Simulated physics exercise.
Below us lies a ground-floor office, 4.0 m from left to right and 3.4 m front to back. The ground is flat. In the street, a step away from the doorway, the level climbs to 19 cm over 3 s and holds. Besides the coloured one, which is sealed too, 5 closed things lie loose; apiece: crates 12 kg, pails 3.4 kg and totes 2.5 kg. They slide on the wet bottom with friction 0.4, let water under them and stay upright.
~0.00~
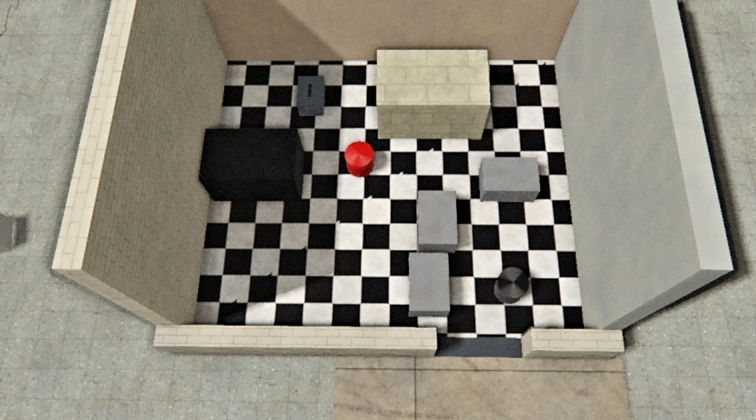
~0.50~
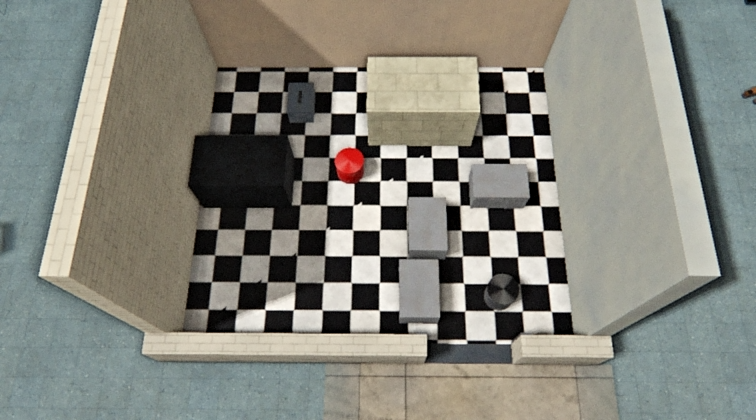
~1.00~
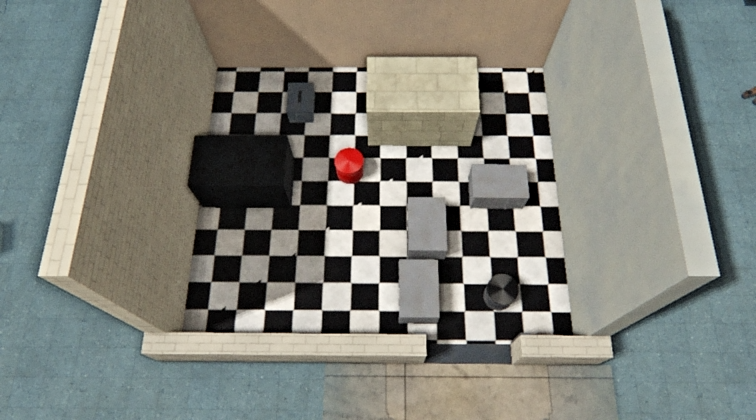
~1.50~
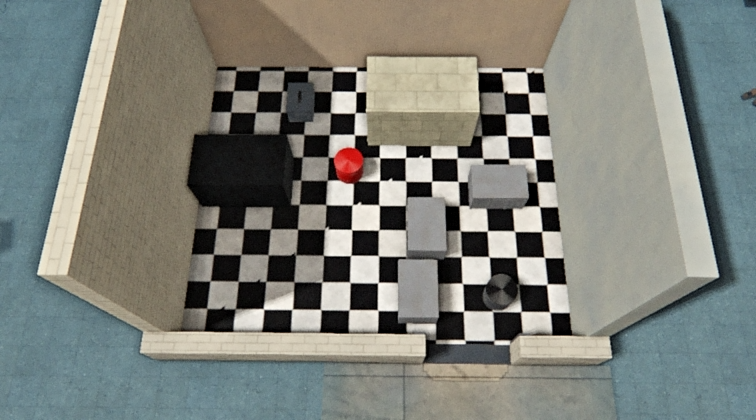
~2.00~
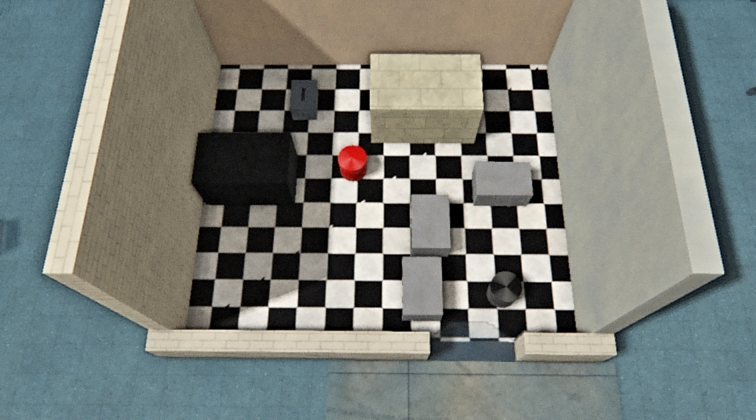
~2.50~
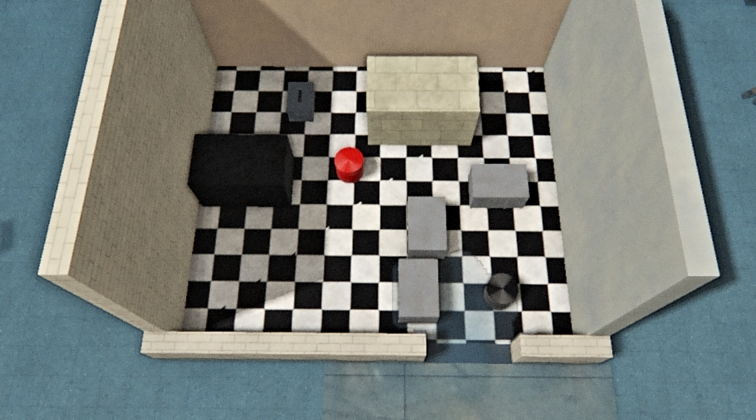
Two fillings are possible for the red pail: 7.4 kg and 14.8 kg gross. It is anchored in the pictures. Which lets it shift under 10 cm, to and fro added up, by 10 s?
I expect that only the higher weight holds it.
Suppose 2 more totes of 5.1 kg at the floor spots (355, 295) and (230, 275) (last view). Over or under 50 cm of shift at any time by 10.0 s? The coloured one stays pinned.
In that order: Under, short of it.
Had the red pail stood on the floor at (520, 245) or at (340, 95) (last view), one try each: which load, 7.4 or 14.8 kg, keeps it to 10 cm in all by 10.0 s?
In that order: Only the larger holds; either load holds.
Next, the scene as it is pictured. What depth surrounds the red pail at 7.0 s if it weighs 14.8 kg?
About 5 cm.
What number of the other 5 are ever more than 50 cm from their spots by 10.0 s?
That makes 4.
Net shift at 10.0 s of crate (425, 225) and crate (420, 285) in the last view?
In that order: 100 cm, 50 cm.
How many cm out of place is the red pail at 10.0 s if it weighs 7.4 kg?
About 80 cm.
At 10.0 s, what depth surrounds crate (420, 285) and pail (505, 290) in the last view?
About 3 and 12 cm.
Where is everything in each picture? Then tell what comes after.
The first picture shows the red pail at (359, 154) rests on the ground; 0.0 m2 under water; 0 of 6 have shifted.
The second picture shows the red pail at (349, 160) rests on the ground; water covers 0.0 m2; 0 of 6 have shifted.
The third picture shows the red pail at (349, 160), on the bottom; water covers 0.0 m2; 0 of 6 have shifted.
The fourth picture shows the red pail at (349, 160) rests on the ground; 0.0 m2 under water; 0 of 6 have shifted.
The fifth picture shows the red pail at (352, 158), on the bottom; 0.1 m2 under water; 0 of 6 have shifted.
The sixth picture shows the red pail at (349, 160), on the bottom; water covers 0.6 m2; 0 of 6 have shifted.
After 3.5 s the red pail would be 0 cm from its start with 7.4 kg and 0 cm from its start with 14.8 kg; 0 cm of water round it then.
After 4.5 s the red pail would be 0 cm from its start with 7.4 kg and 0 cm from its start with 14.8 kg; 1 cm of water round it then.
After 7.0 s the red pail would be 40 cm from its start with 7.4 kg and 3 cm from its start with 14.8 kg; 5 cm of water round it then.
After 10.0 s the red pail would be 73 cm from its start with 7.4 kg and 3 cm from its start with 14.8 kg; 6 cm of water round it then.
